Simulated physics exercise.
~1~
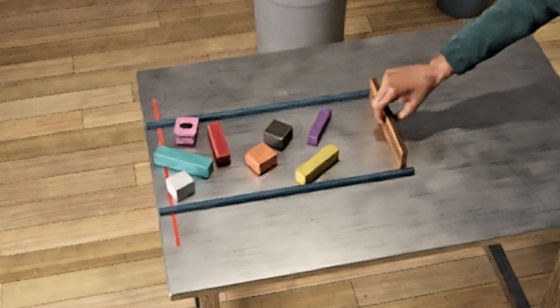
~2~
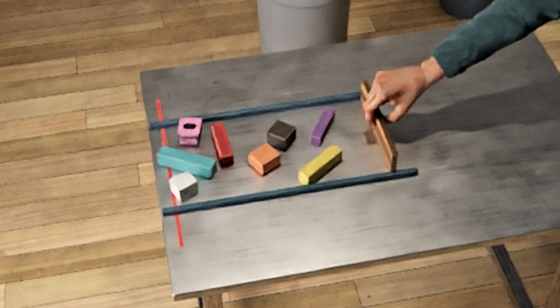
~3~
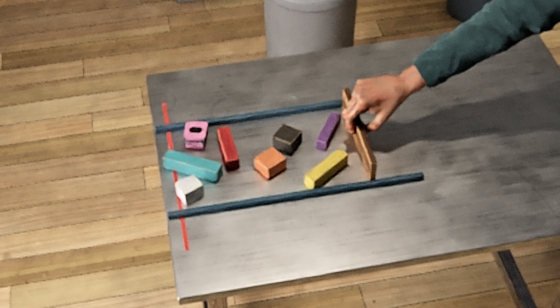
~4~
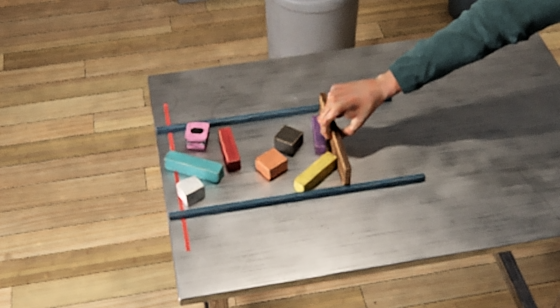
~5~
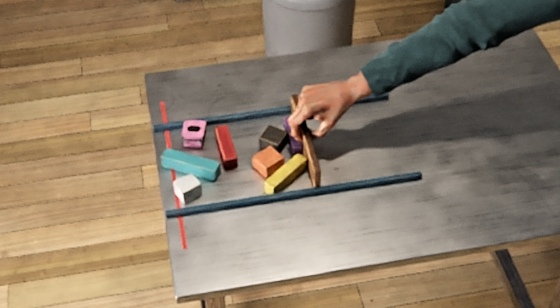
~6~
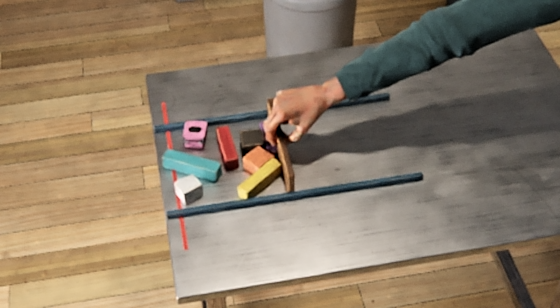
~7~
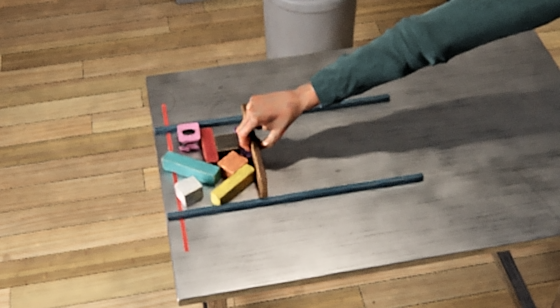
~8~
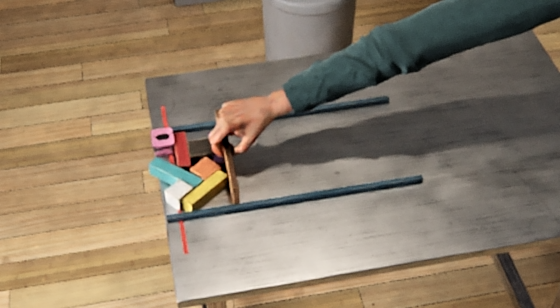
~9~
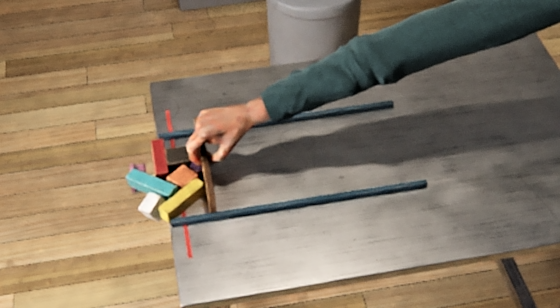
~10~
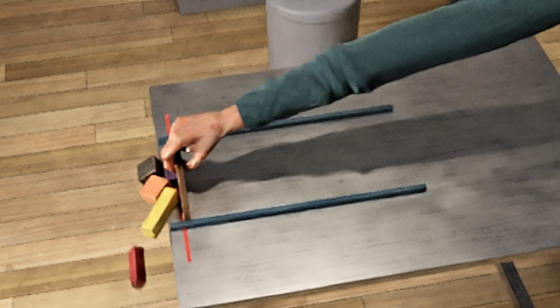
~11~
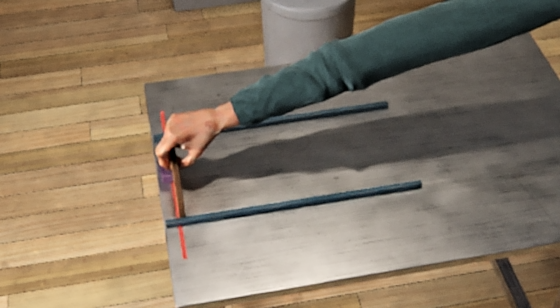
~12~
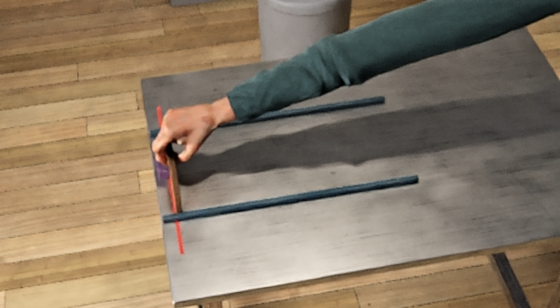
Hand sweeping colourful blocks and sticks leftward across a grey table with a board, pushing most off before stopping at red tape.
